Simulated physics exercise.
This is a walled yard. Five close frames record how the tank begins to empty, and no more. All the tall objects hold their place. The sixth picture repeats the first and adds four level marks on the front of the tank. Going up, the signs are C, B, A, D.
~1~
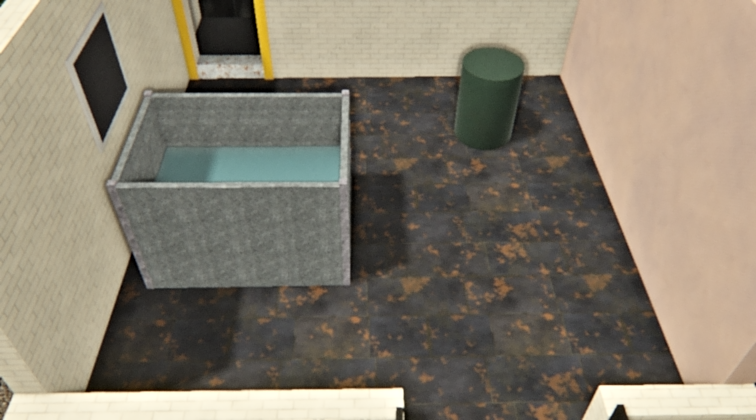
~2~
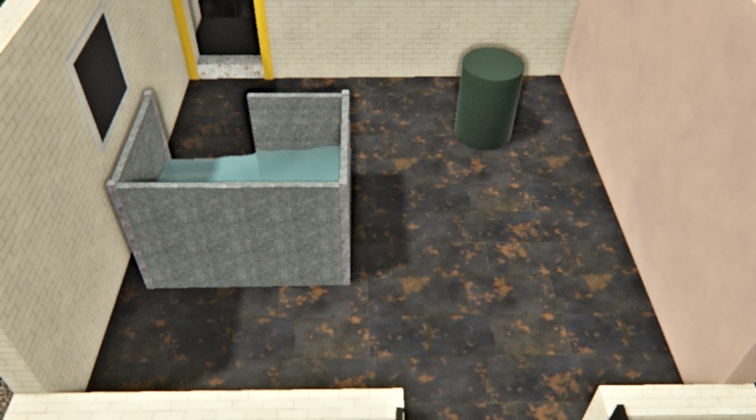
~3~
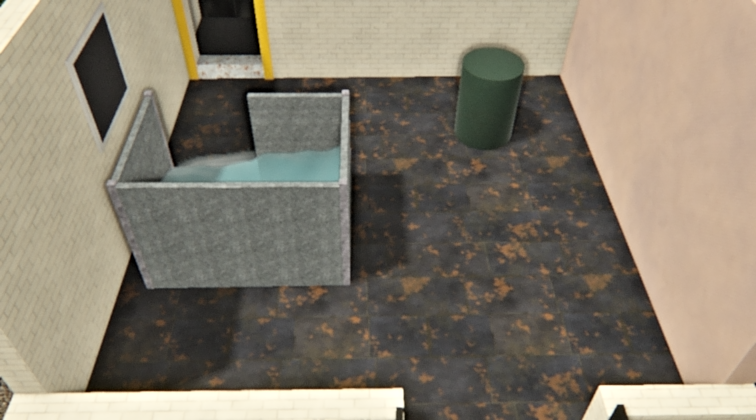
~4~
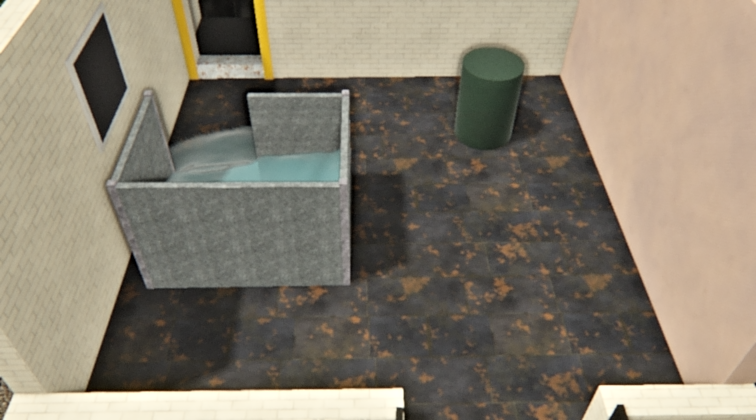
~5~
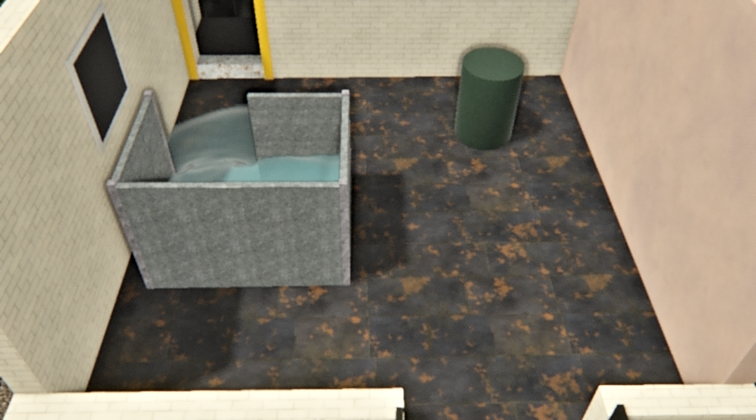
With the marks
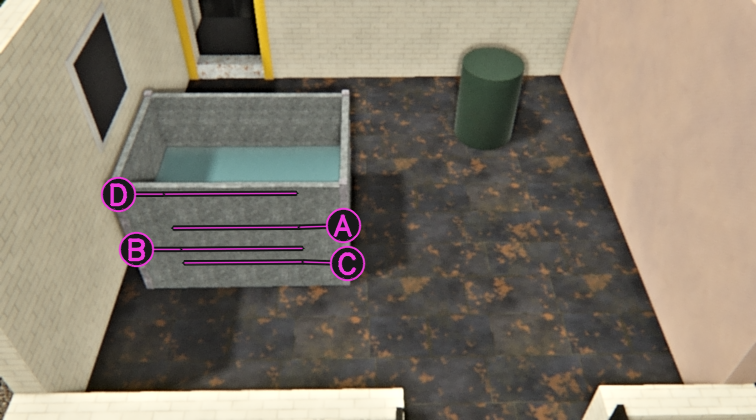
The clip opens on a walled yard with a dark green cylinder and a grey tank of still, blue-green water. Part of the tank's back wall disappears, leaving a gap on the left. Water then pours through it and spreads across the ground behind the tank, toward the yellow doorway.
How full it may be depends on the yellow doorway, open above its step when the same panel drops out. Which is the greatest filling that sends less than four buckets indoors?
C.
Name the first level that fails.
B.
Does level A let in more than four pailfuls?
Yes, it does.
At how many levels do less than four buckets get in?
One of them.
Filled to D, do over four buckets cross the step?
Yes, it does.
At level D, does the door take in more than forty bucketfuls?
Yes, clearly.
On the marked copy, A at (236, 227); B at (241, 248); C at (244, 262); D at (229, 193); from the bottom up C, B, A, D.
If A is chosen, dozens of bucketfuls pour in.
If B is chosen, about 10 bucketfuls get in.
If C is chosen, a bucket or two gets in.
If D is chosen, dozens of bucketfuls pour in.
